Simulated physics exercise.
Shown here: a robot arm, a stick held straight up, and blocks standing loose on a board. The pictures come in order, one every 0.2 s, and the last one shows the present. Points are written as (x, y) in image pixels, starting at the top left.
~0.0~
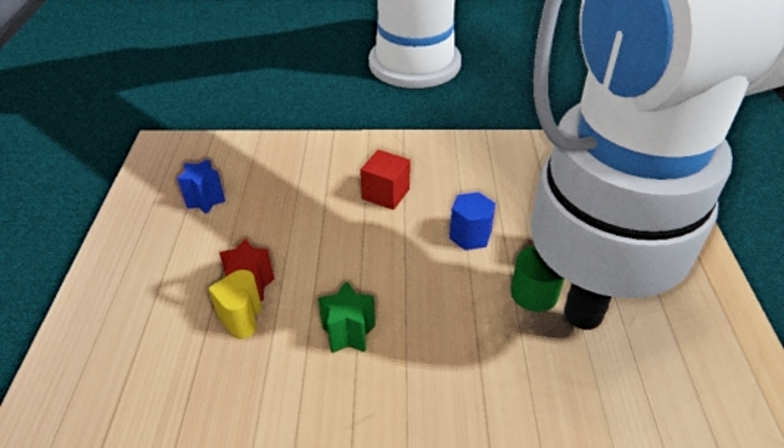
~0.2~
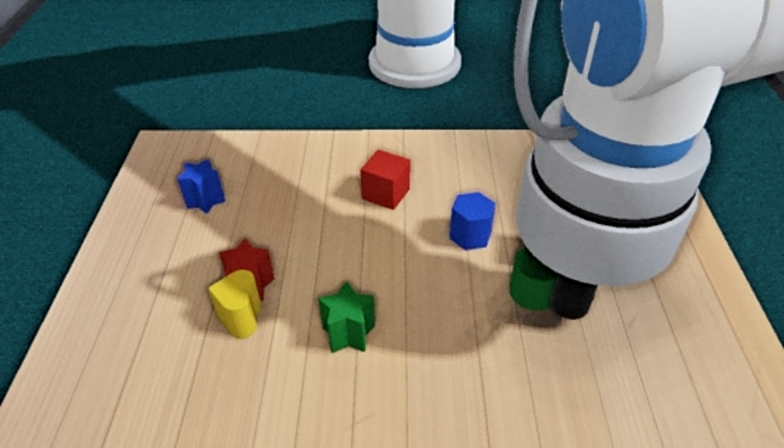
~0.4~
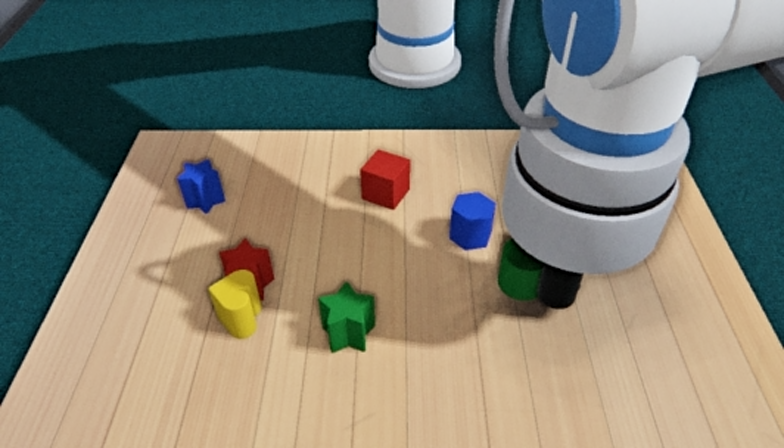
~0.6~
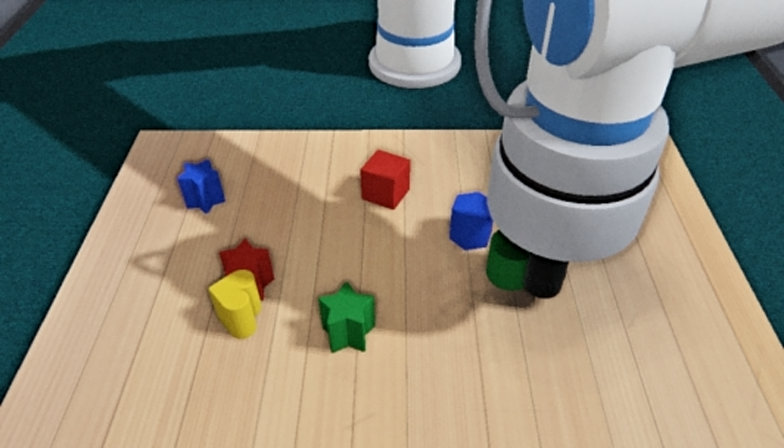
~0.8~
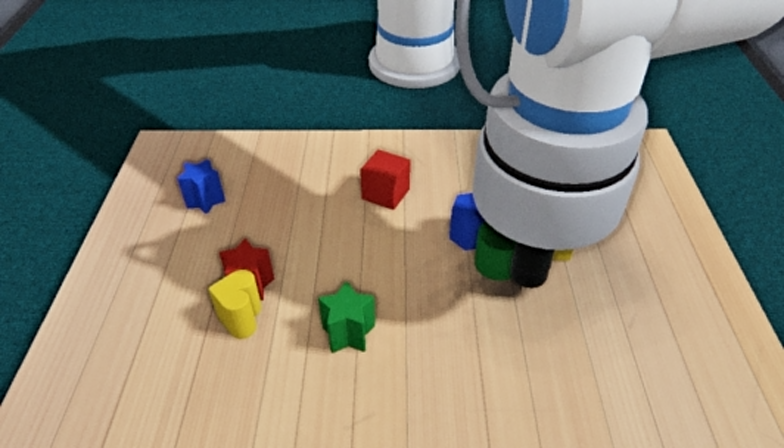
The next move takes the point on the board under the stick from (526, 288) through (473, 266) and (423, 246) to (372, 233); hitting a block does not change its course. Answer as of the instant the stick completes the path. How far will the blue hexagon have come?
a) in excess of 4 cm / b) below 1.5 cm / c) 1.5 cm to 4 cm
My pick is a.
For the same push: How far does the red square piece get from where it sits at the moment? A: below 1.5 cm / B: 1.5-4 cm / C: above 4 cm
A: Below 1.5 cm.
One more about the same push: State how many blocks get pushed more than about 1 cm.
This push will displace two blocks.
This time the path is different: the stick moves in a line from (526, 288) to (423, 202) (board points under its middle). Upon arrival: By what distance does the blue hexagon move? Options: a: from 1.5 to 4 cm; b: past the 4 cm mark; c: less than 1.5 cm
b
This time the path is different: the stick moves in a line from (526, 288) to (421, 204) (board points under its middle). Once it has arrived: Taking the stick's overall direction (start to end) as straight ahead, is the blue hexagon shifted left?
Answer: No.
The first path, step by step. One third of the way, stick at (474, 253); blue hexagon at (455, 178), turned 25° anticlockwise; green round block at (470, 207).
Two thirds of the way, stick at (422, 233); blue hexagon at (455, 169), turned 40° anticlockwise; green round block at (454, 196).
At the end, stick at (371, 220); red square piece in place; blue hexagon at (455, 169), turned 40° anticlockwise; green round block at (454, 196); yellow triangular block in place.
